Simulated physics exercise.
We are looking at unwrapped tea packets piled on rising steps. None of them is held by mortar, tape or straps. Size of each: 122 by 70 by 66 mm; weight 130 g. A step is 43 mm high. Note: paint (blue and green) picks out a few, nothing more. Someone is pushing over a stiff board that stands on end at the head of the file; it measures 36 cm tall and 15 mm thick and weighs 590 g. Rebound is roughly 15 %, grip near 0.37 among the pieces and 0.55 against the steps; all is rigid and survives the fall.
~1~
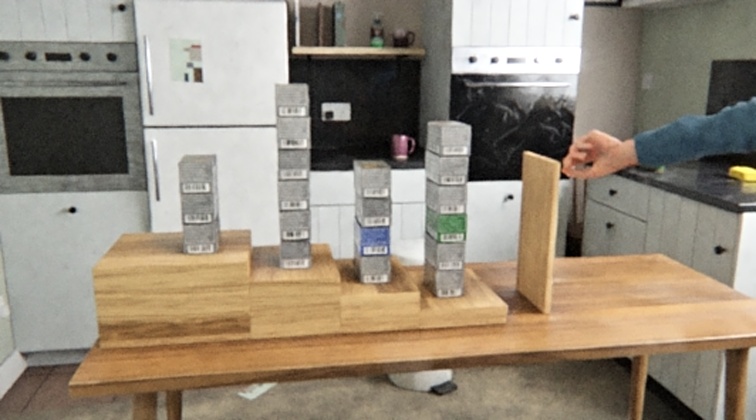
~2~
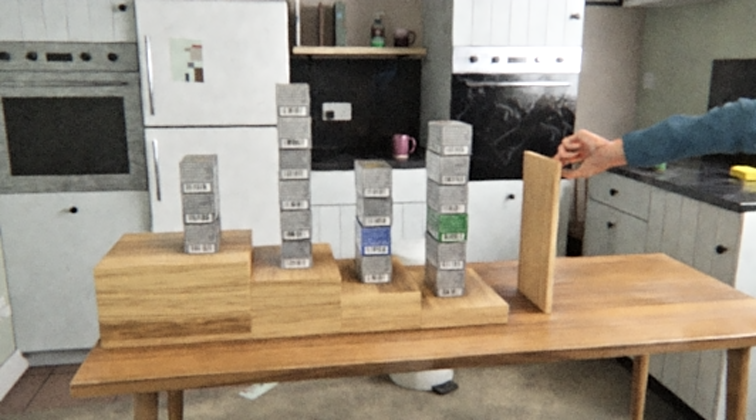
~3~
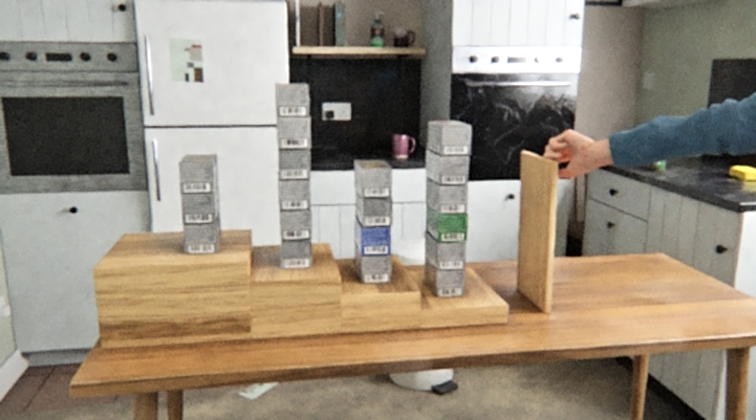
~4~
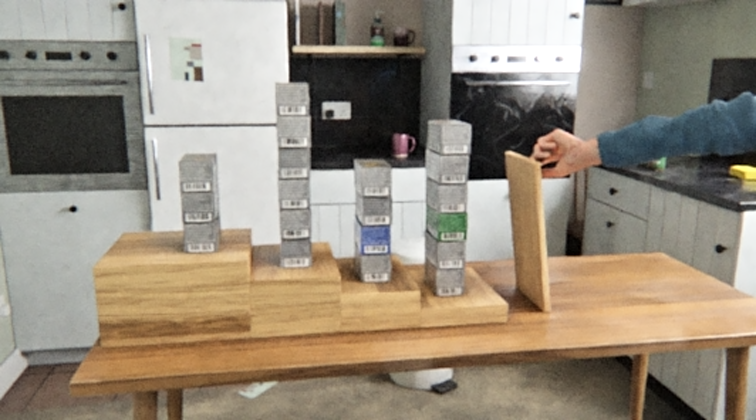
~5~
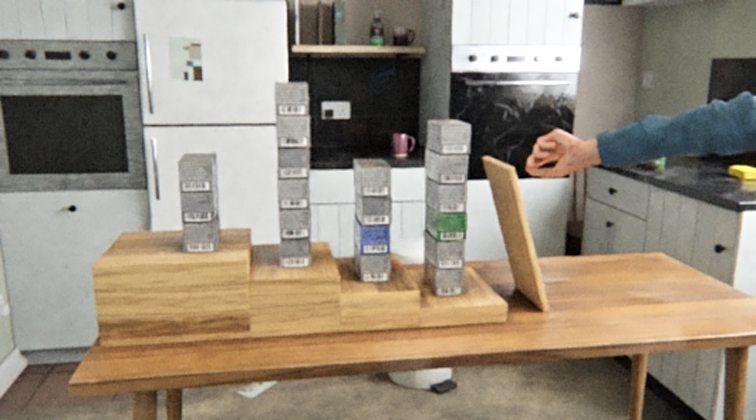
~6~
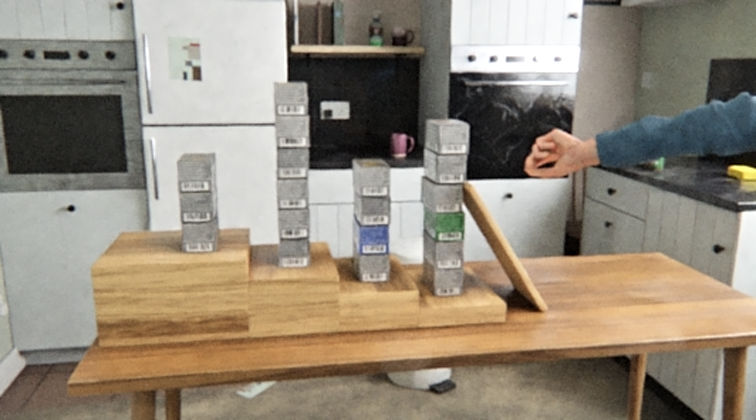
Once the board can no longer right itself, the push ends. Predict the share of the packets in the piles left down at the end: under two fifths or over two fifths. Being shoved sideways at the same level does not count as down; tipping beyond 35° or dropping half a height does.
The share left down is more than two fifths.
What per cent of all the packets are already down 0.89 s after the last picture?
At that instant, 30 percent.
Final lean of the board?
Roughly 60 degrees off upright.
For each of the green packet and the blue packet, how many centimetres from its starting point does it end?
Green ends up some 14 cm away; blue ends up some 8 cm away.
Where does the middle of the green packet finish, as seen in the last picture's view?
About (385, 235).
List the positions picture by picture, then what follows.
In the first frame (we follow the side turned to the camera), finger (571, 166) 58 mm short, board 0° from upright; blue packet (376, 241); green packet (453, 229); no other piece has moved.
In the second frame, finger 26 mm short, board 0° from upright; blue packet (377, 241).
In the third frame, finger 6 mm in, board 1° from upright; green packet (453, 228).
In the fourth frame, finger 33 mm in, stopped, board 8° from upright; green packet (453, 227); no other piece has moved.
In the fifth frame, finger (535, 166) 33 mm in, stopped, board 17° from upright; blue packet (376, 240); no other piece has moved.
In the sixth frame, finger (534, 166) 33 mm in, stopped, board 33° from upright; green packet (451, 227); blue packet (375, 240); one has shifted.
Then, 0.31 s on from the sixth picture, board 56° from upright; 2 of the 19 packets down; green packet tipped 32°; blue packet tipped 7°.
Then, 0.89 s on from the sixth picture, board 60° from upright; 6 of the 19 packets down; green packet tipped 47°, 30 mm lower; blue packet tipped 35°.
Then, 1.61 s on from the sixth picture, board 60° from upright; 16 of the 19 packets down; green packet tipped 47°, 30 mm lower; blue packet tipped 37°.
Finally, board 60° from upright; 16 of the 19 packets down; green packet tipped 47°, 30 mm lower; blue packet tipped 37°. That is 84 per cent. Seen by the last camera, middles, green packet near (385, 235), blue packet near (335, 238).
